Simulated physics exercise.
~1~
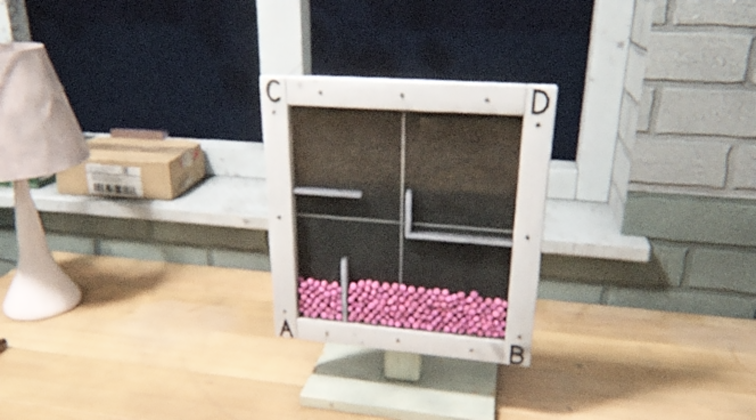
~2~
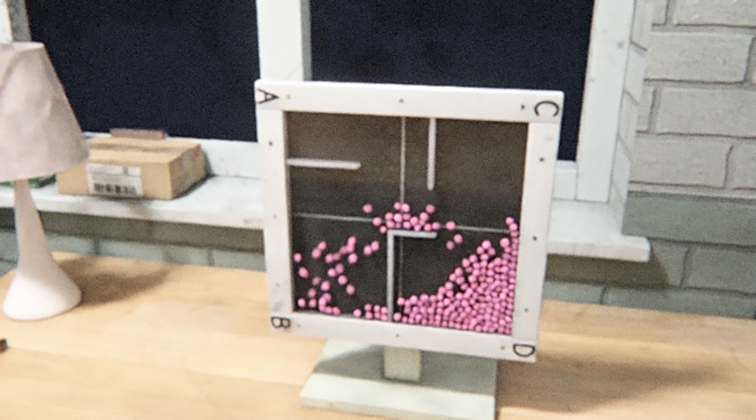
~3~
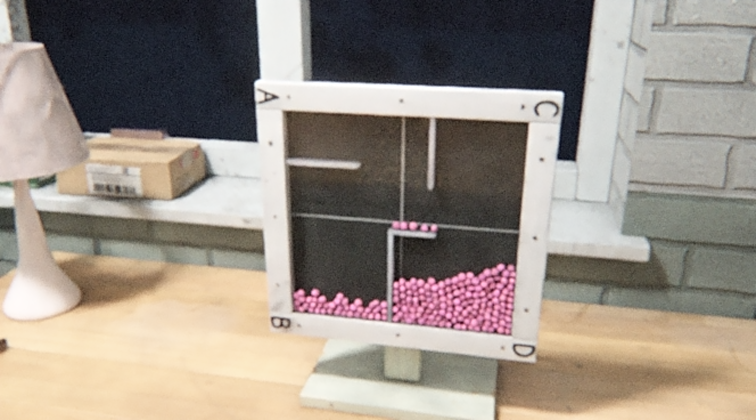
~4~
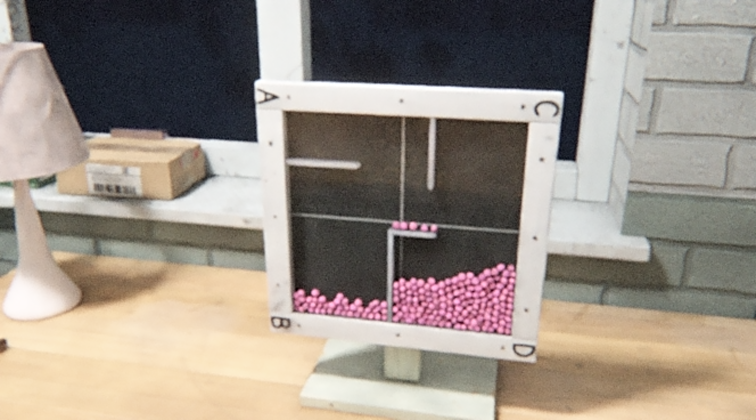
On a wooden desk beside a lamp, in front of a window and a brick wall, a square white-framed case stands on a pale base, with pink beads lying along its bottom between corners A and B. The case turns about its centre until A is at the upper left and B at the lower left. The beads tumble about the inner ledges, many heaping at the lower right near D. The stragglers drop and the heap slumps. Finally the beads lie still, most by D, fewer by B, with a few resting on the central ledge.
